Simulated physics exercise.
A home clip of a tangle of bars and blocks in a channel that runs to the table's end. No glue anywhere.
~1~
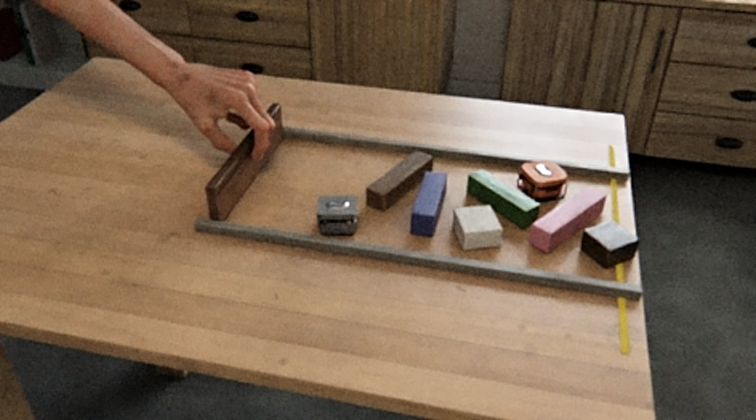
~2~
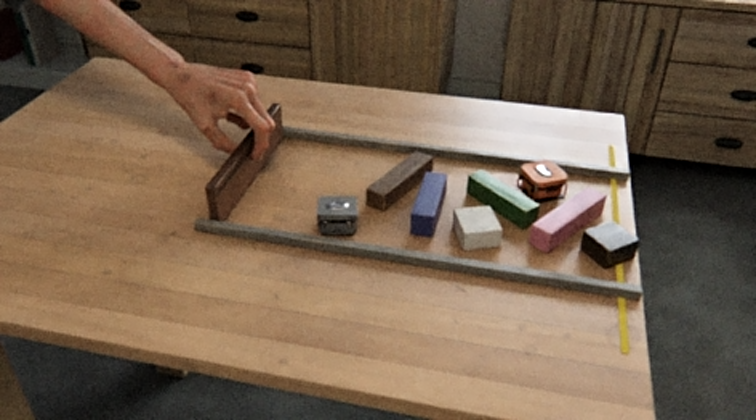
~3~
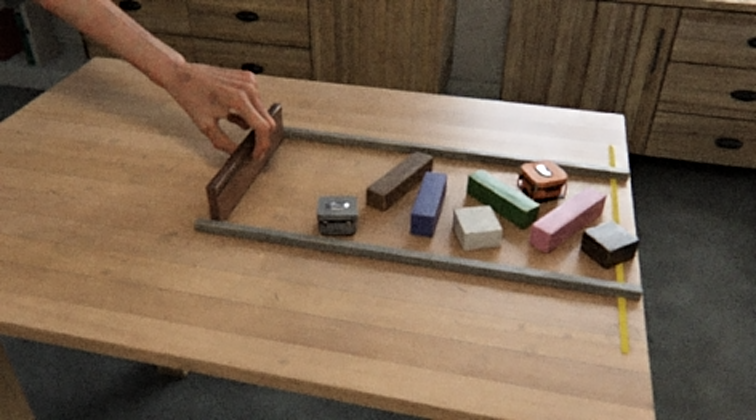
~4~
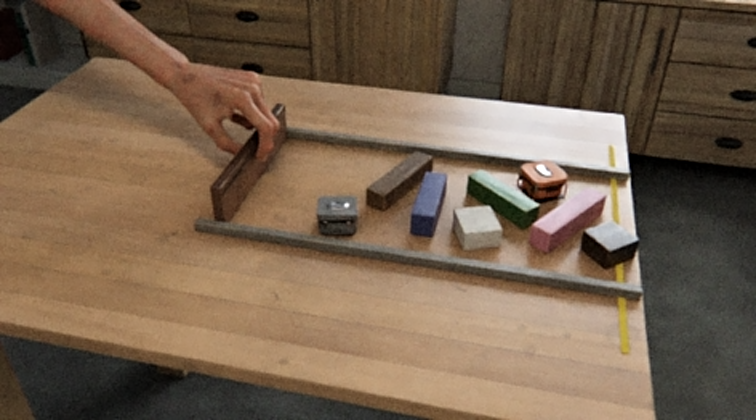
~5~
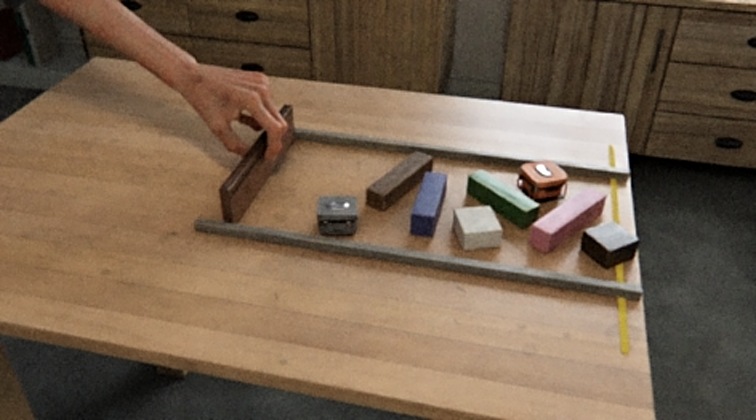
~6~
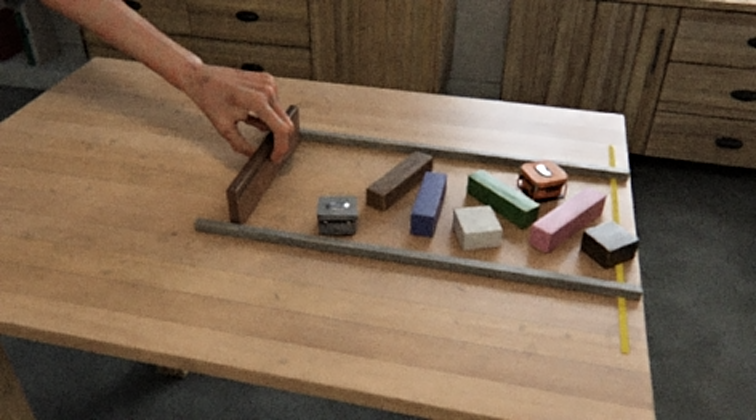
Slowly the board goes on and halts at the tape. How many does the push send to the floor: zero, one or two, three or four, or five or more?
Outcome: The number that fall off is five or more.
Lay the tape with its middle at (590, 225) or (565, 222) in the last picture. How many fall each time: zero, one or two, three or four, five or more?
In that order: At least five; three or four.
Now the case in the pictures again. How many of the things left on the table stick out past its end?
That would be 2.
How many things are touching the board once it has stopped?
That makes 2.
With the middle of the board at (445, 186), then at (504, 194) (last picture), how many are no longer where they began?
At the one place 6, at the other 8.
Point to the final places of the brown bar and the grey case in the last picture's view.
Near (630, 210) and (643, 264).
A little later, none off yet; black block at rest near (609, 244); pink bar at rest near (568, 219); orange case at rest near (543, 182).
When it is over, the number that fall off is five or more; down, blue bar, white block, green bar, orange case, pink bar and black block.
